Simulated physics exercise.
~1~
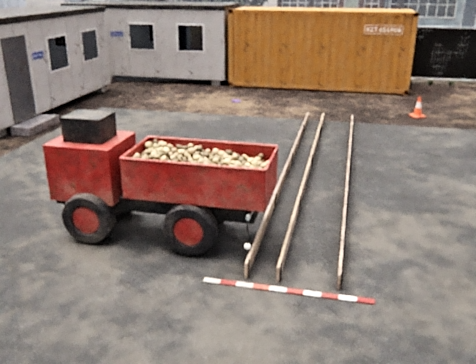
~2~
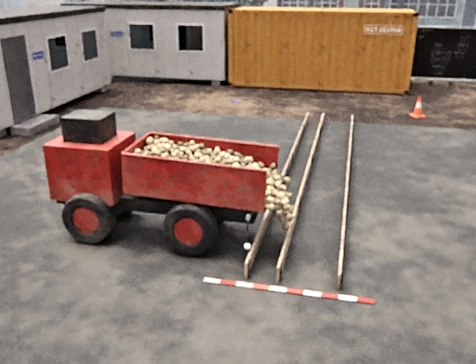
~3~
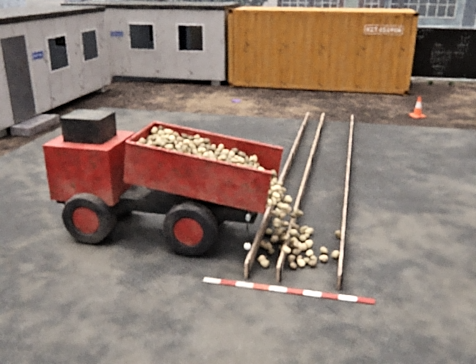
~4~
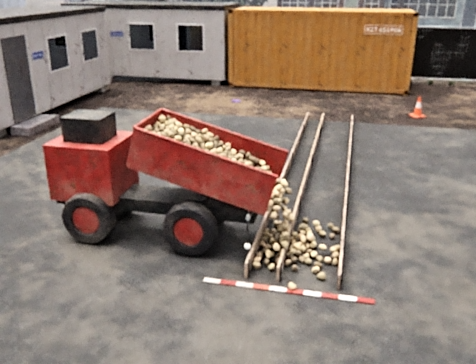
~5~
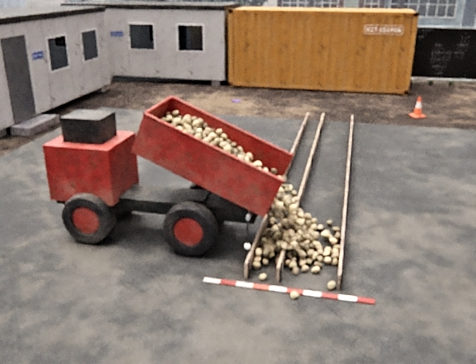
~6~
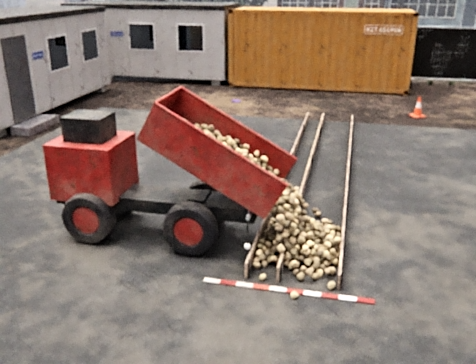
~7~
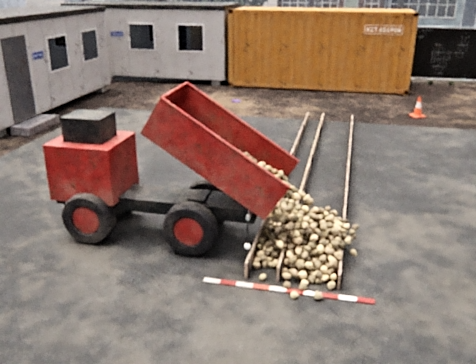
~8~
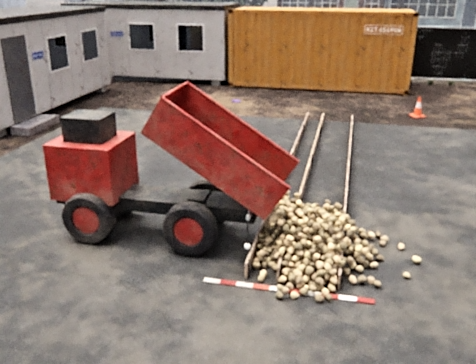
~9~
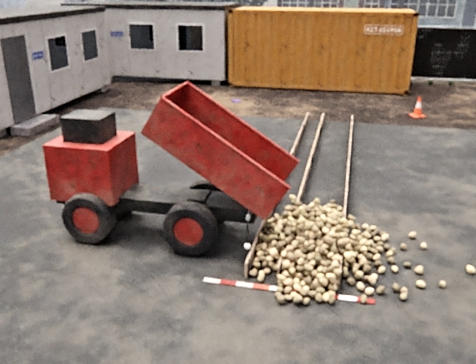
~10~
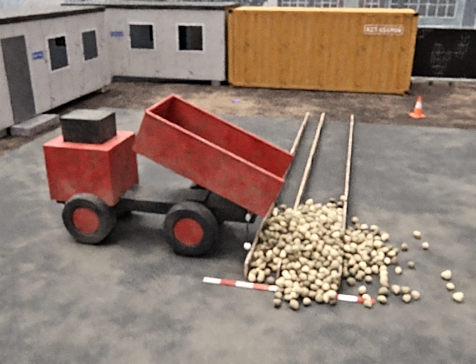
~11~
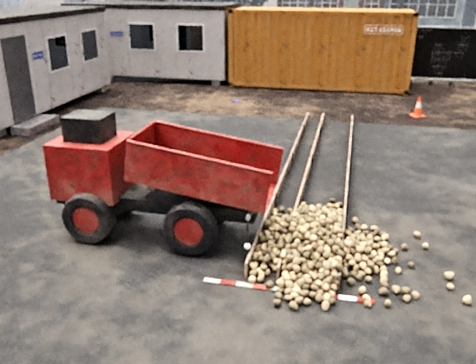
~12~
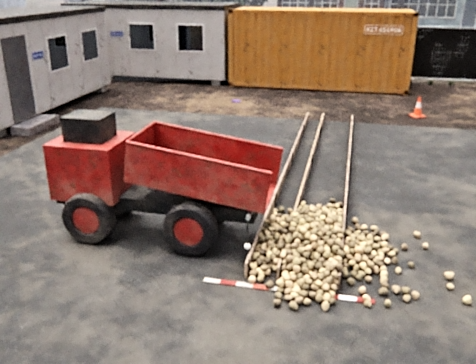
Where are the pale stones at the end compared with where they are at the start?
At the start the stones fill the red bed of the truck. At the end they lie in a heap on the ground to the right, over the planks, with a few scattered farther right.
